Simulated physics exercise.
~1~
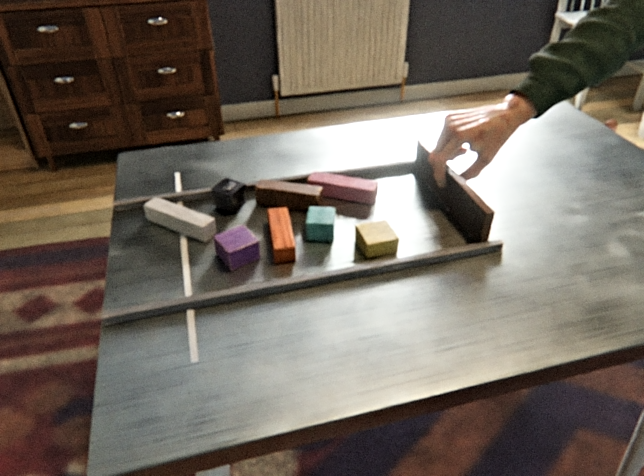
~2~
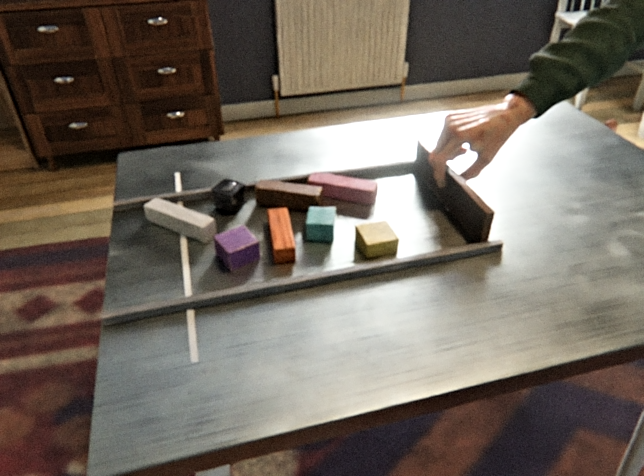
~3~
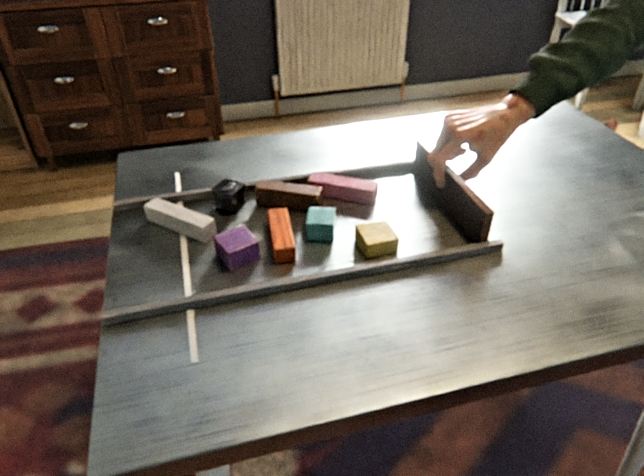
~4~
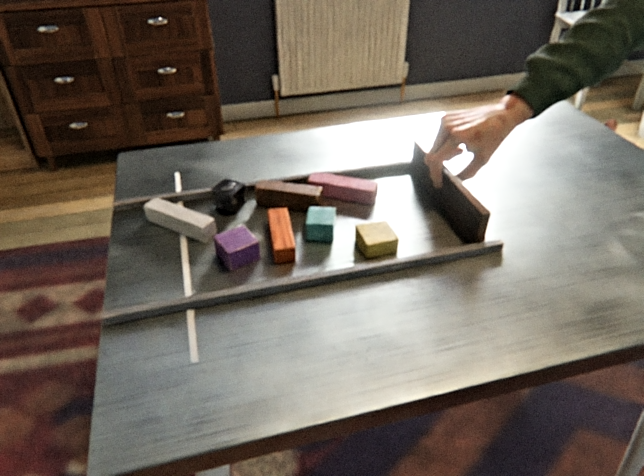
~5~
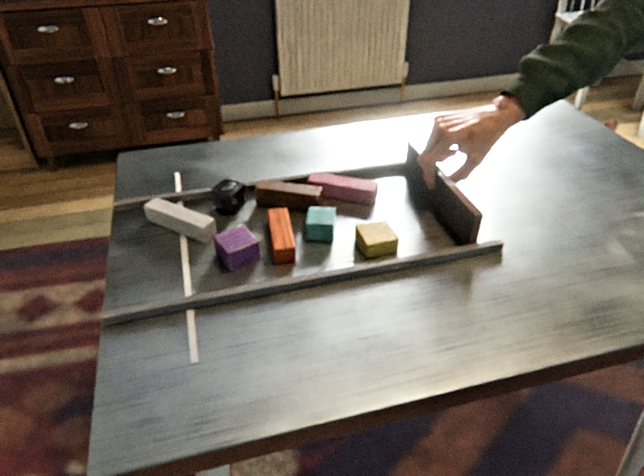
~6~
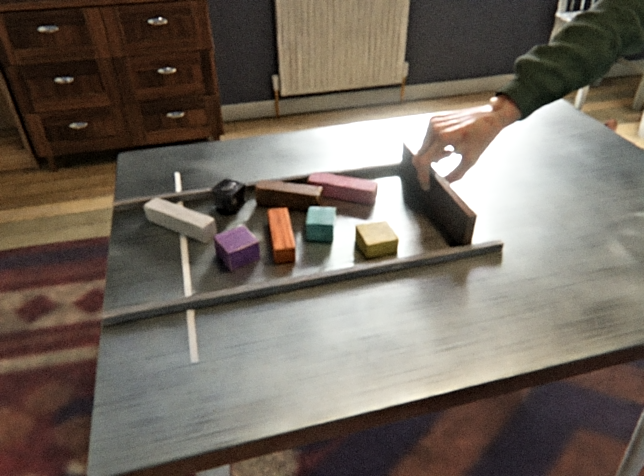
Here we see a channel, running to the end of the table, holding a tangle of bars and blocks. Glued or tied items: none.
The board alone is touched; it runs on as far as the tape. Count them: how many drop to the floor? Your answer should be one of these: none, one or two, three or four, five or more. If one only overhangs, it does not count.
The count is one or two.
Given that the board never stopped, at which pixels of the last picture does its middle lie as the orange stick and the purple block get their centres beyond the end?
The middle is at (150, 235) when it's the orange stick, and at (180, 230) when it's the purple block.
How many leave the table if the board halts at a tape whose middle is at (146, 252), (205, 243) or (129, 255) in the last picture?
Try 1: 4; try 2: 0; try 3: 6.
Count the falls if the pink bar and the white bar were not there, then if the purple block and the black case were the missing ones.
The first removal gives 0, the second gives 1.
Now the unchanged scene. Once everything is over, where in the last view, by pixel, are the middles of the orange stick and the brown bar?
First object about (138, 264); second object about (147, 230).
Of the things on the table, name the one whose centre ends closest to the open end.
The purple block is the one you want.
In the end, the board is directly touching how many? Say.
It's touching 4 at the end.
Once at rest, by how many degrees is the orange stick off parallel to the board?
Roughly 10 degrees.
Early on, none off yet; white bar at rest near (180, 219); purple block at rest near (237, 248); black case at rest near (229, 196).
Finally, the number that fall off is one or two; lost, black case and white bar.
